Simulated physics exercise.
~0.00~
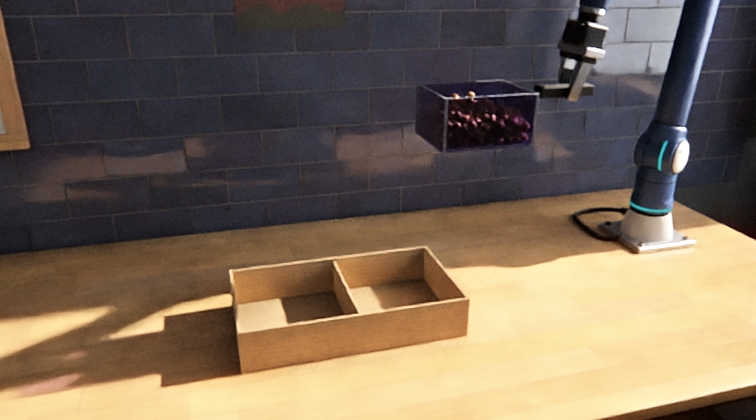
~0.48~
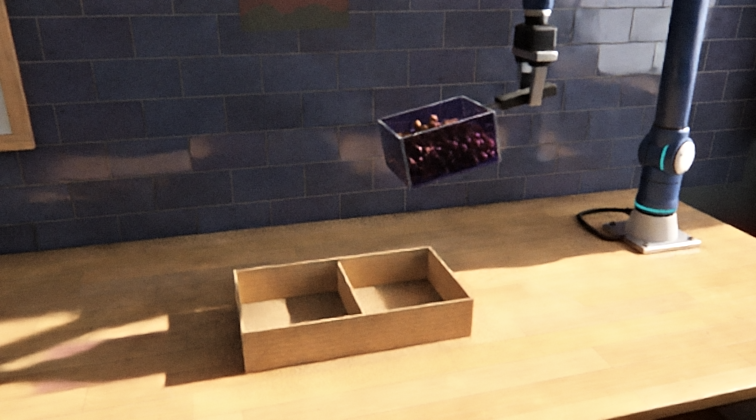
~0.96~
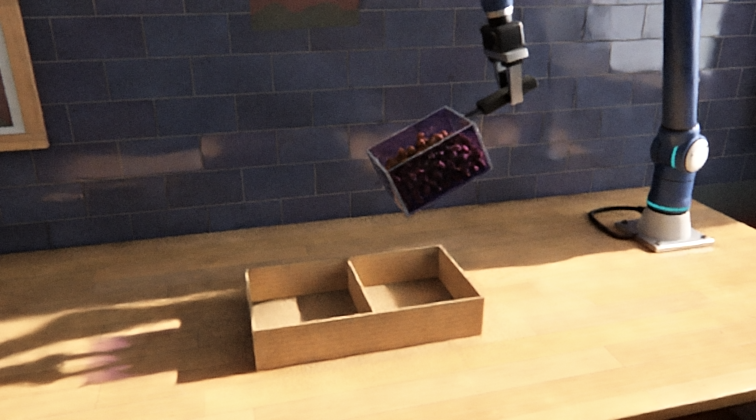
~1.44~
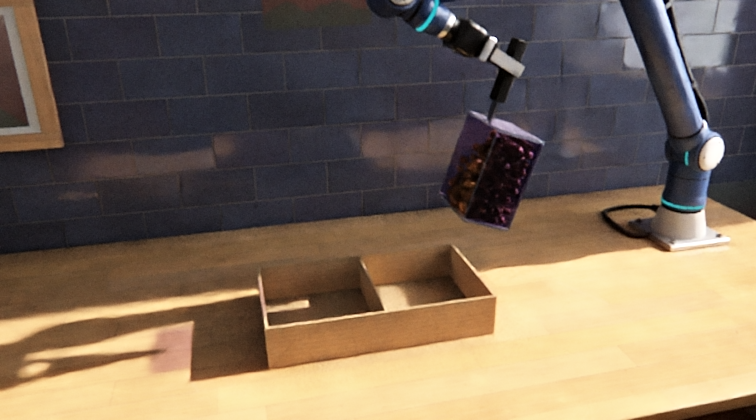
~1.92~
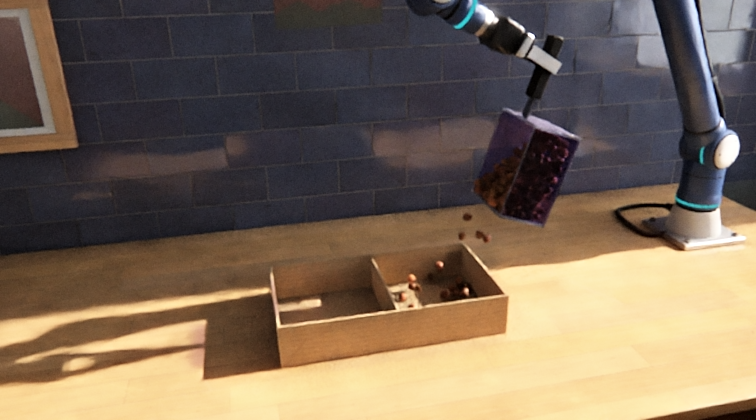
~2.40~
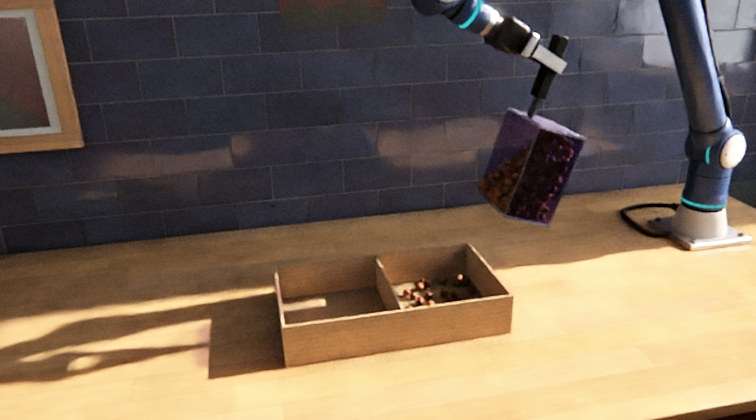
On a sunlit wooden table before a dark blue tiled wall, a robot arm holds a clear, purple-tinted box of hazelnuts above and behind an open crate divided into two compartments. The arm carries the box left and downward, tipping it gradually. It then swings the box back to the right and tilts it steeply, with the nuts heaped against its lower side. Several nuts spill from the lower edge and scatter into the crate's right compartment. The falling stops, leaving a small scattering there, the left compartment empty, and most of the nuts still in the tilted box.
